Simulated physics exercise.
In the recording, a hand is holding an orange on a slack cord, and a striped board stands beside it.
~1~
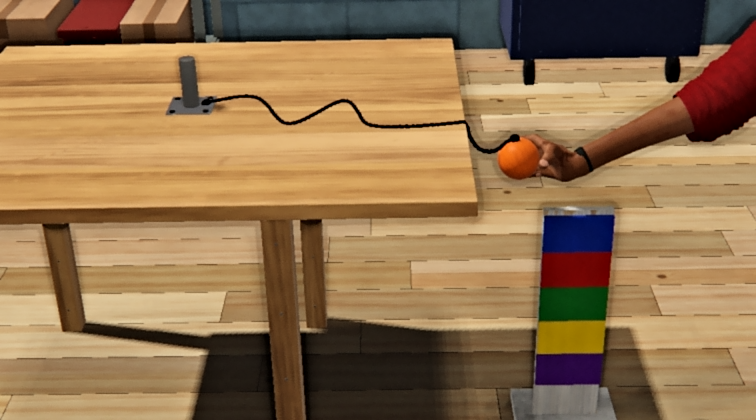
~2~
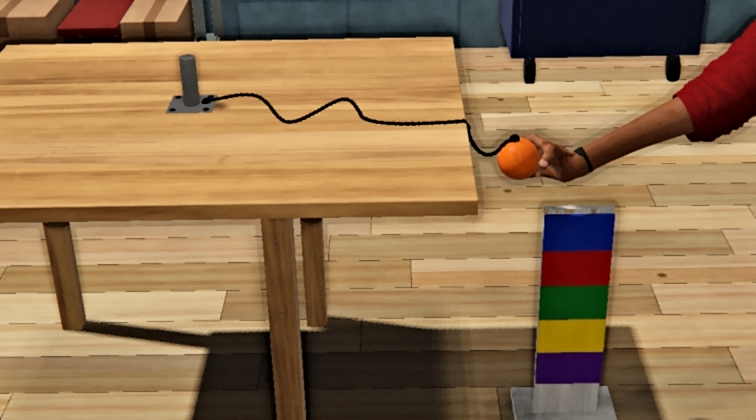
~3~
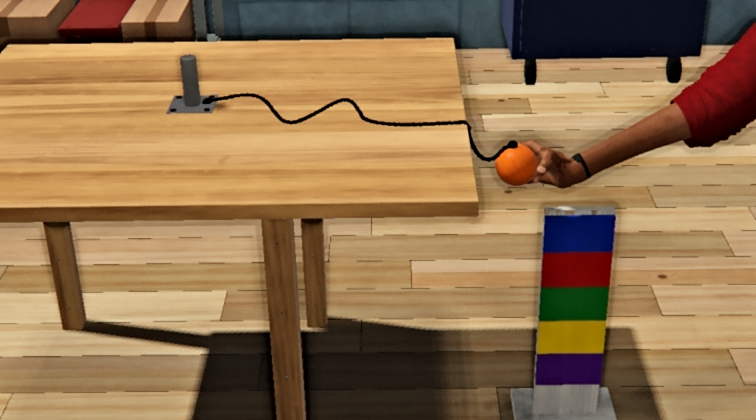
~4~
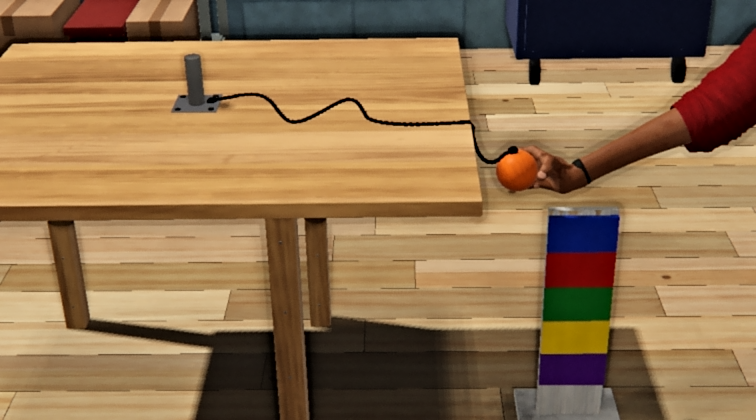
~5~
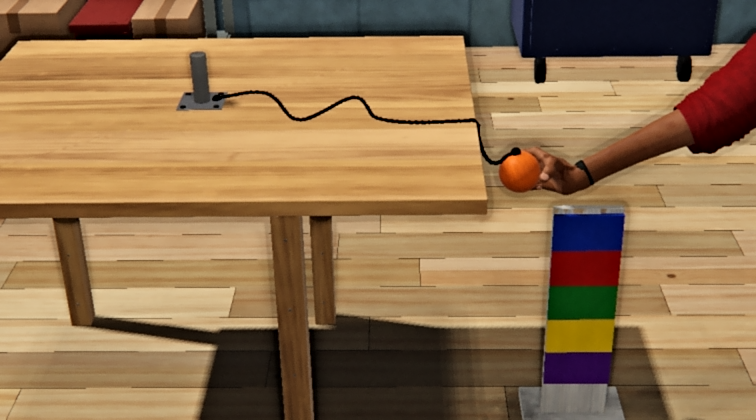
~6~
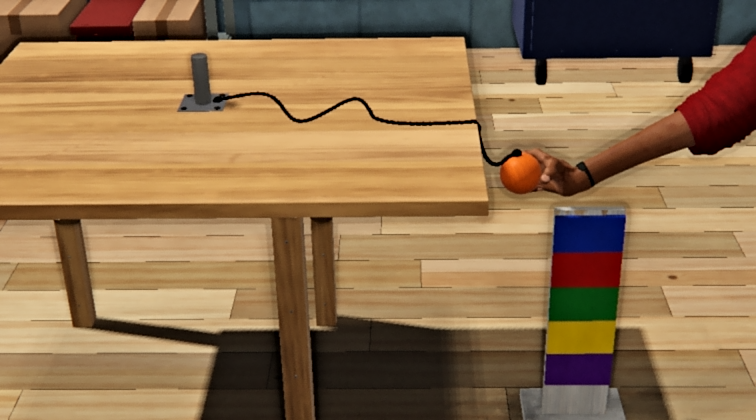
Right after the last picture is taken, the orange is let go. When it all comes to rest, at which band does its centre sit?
At green.
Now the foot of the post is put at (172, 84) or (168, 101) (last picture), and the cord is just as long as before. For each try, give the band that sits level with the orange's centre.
In turn, red and then red.
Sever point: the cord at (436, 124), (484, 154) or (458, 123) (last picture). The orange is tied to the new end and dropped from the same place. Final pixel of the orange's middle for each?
The pixels are (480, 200) for the first, (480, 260) for the second and (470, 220) for the third.
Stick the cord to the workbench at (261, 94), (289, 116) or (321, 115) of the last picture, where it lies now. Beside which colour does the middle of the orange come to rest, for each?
Results, in sequence: Green / red / red.
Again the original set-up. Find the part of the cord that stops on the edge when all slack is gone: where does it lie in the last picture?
The point sits close to (374, 117).
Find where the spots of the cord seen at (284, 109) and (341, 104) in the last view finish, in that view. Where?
(313, 106) and (408, 110), roughly.
Early on, orange near (432, 285); level with green.
Midway, orange near (493, 299); level with green.
Finally, orange near (479, 296); level with green. The green one.
